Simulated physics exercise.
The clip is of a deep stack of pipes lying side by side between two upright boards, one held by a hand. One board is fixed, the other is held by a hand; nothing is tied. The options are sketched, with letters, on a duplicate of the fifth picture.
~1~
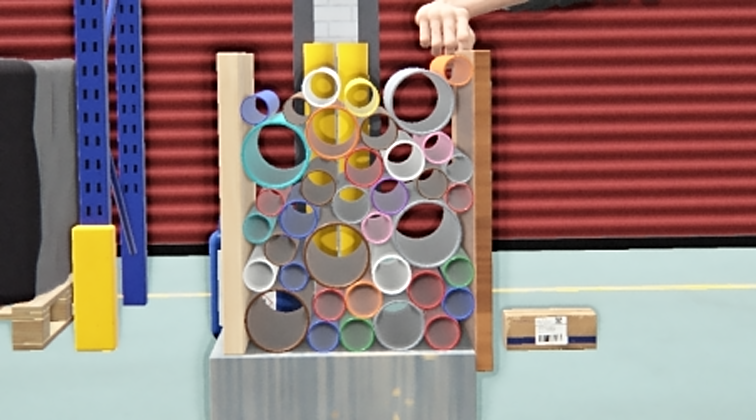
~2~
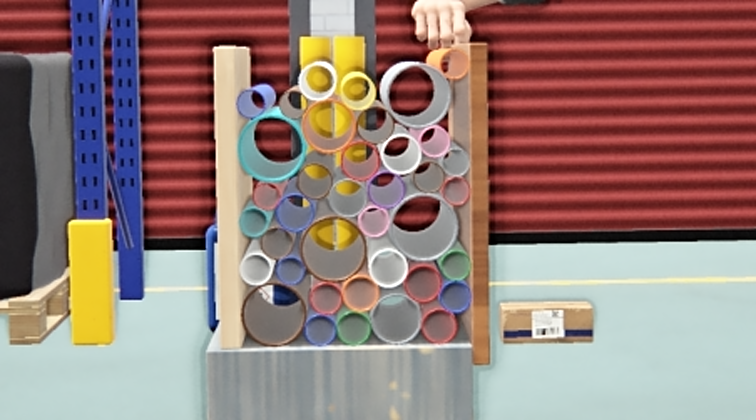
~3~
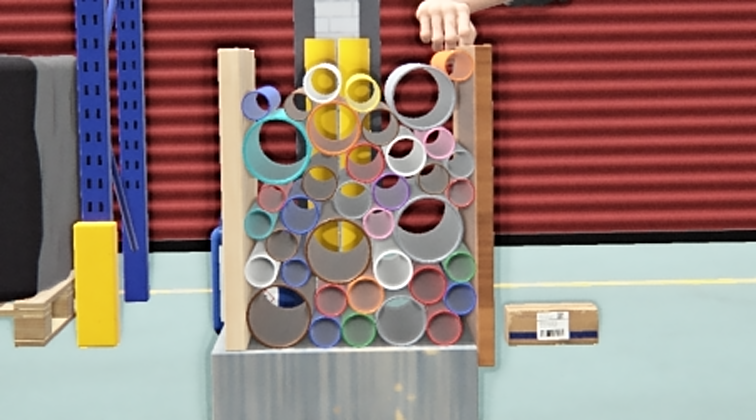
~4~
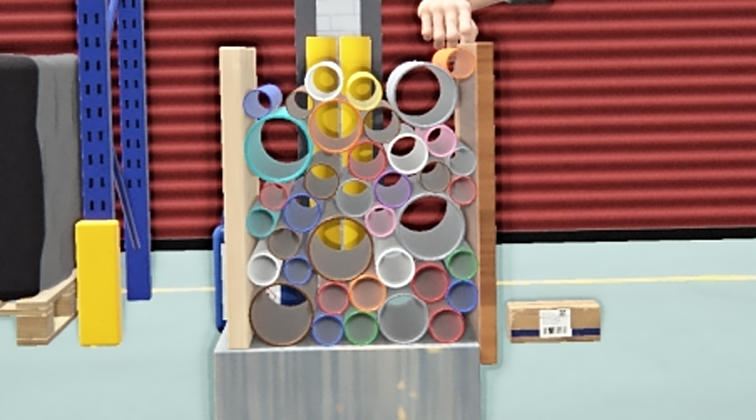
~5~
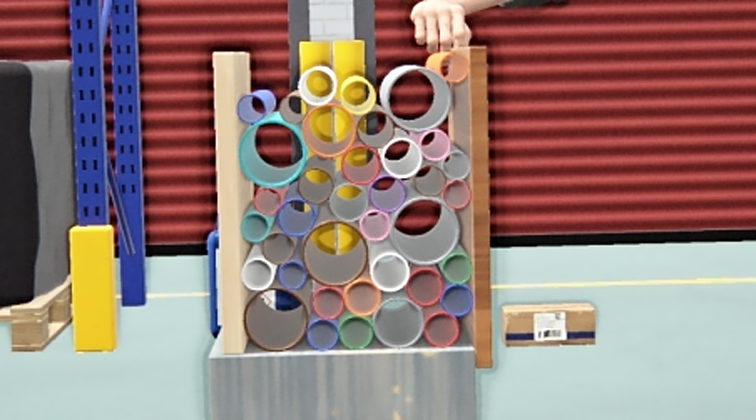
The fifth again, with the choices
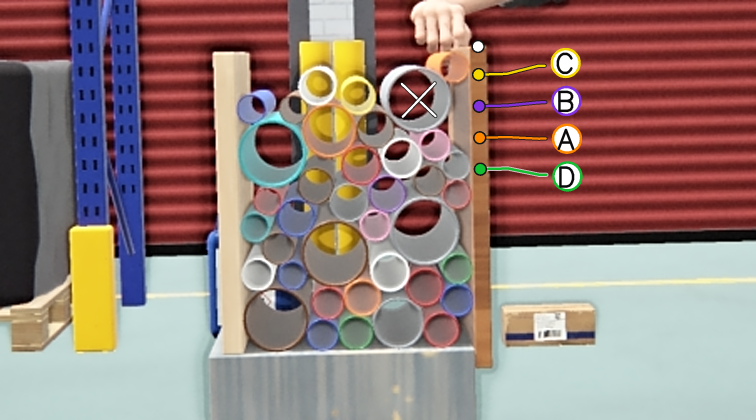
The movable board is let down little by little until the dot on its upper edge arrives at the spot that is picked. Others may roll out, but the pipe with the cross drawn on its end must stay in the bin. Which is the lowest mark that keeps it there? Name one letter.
The lowest mark that will do is D.
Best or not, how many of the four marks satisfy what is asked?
The number is four.
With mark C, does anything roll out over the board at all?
No, at C.
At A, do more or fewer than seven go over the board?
It loses fewer than seven.
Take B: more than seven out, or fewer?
At B, fewer than seven.
On the marked copy, A at (480, 138); B at (479, 106); C at (479, 75); D at (480, 169); the cross at (419, 100); the white dot at (478, 46).
Taking D. A third of the way, top of the board (470, 103).
Two thirds of the way, top of the board (471, 167).
When it is over, top of the board (471, 169), one out over the board, the crossed one still inside.
As for the rest, A keeps the crossed one inside; B keeps the crossed one inside; C keeps the crossed one inside.
